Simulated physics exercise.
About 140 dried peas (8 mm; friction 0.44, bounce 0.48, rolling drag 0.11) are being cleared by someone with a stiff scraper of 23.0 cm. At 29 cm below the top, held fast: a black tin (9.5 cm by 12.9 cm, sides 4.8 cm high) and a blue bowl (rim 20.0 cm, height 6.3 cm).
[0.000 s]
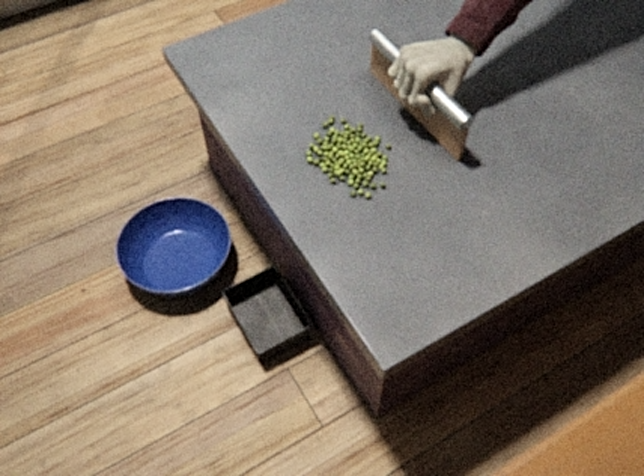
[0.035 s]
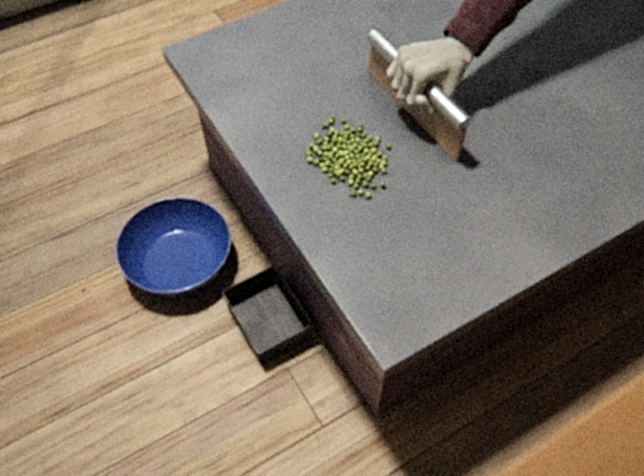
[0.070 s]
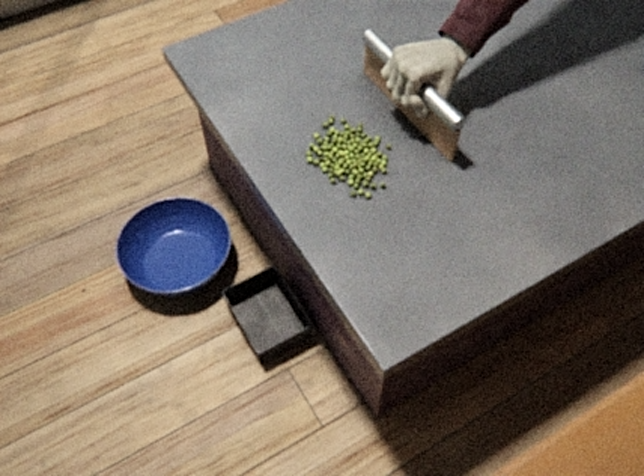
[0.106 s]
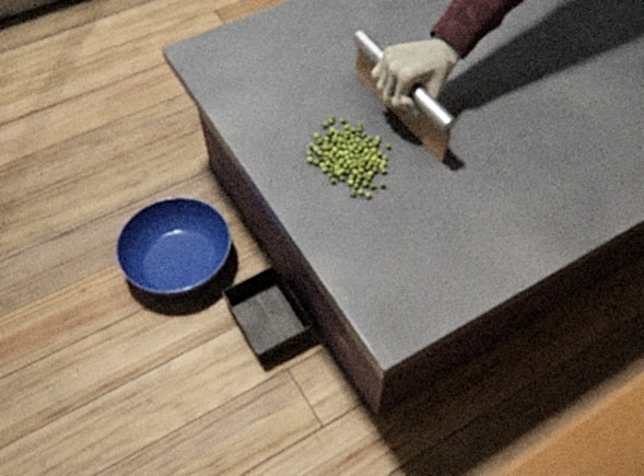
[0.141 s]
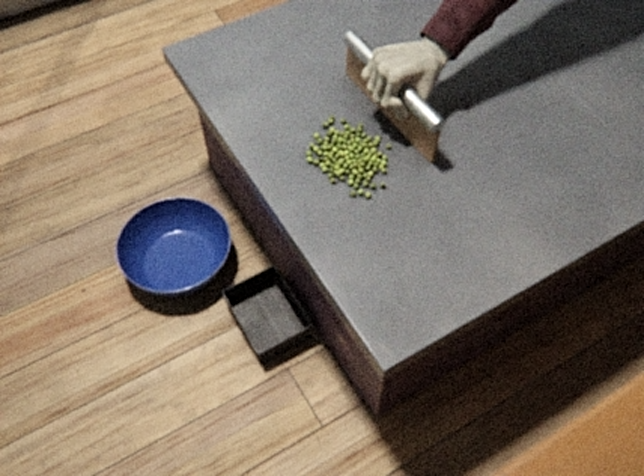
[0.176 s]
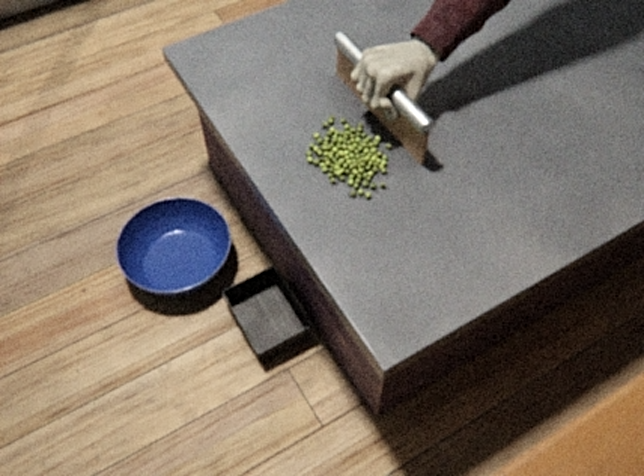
A gloved hand slides an upright scraper left across a grey surface toward small green peas.
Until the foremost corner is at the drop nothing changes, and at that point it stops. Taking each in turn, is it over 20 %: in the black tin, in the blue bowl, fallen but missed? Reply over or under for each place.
Black tin: Under; blue bowl: Over; missed: Under.
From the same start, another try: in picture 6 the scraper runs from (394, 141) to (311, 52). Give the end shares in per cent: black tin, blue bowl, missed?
Final shares - black tin: 5%, blue bowl: 40%, missed: 20%.
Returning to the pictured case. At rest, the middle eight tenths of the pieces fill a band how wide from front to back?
It covers around 26 cm.
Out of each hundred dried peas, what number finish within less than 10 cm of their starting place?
Share within range: Approx. 30 %.
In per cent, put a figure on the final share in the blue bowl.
About 35 per cent.
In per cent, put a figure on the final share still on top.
45 %.
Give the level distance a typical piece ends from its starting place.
Around 20 centimetres.
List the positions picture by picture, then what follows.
The first picture shows scraper from (464, 135) to (375, 46); moved 0.0 cm; pieces shifted so far, 0; middle of the spill at (352, 156); black tin at (266, 308); blue bowl at (173, 242).
The second picture shows scraper from (462, 135) to (373, 46); moved 0.3 cm; pieces shifted so far, 0; middle of the spill at (352, 156).
The third picture shows scraper from (457, 135) to (368, 47); moved 1.1 cm; pieces shifted so far, 0; middle of the spill at (352, 156).
The fourth picture shows scraper from (447, 136) to (359, 47); moved 2.5 cm; pieces shifted so far, 0; middle of the spill at (352, 156).
The fifth picture shows scraper from (436, 137) to (350, 48); moved 4.0 cm; pieces shifted so far, 0; middle of the spill at (352, 156).
The sixth picture shows scraper from (425, 138) to (340, 49); moved 5.5 cm; pieces shifted so far, 0; middle of the spill at (352, 156); black tin at (266, 308); blue bowl at (173, 242). Its speed is about 0.44 m/s, heading 24 degrees away from the viewer.
Then, at 0.45 s, scraper 18 cm from its start, spill 15 cm wide; still on top 100 %.
Then, at 0.73 s, scraper 29 cm from its start, spill 20 cm wide; off the edge, not caught 20 %, still on top 80 %.
After 0.97 s, scraper 30 cm from its start, spill 23 cm wide; black tin 5 %, blue bowl 35 %, off the edge, not caught 15 %, still on top 45 %.
At rest (1.9 s), black tin 10 %, blue bowl 35 %, fallen but missed 15 %, still on top 45 %.
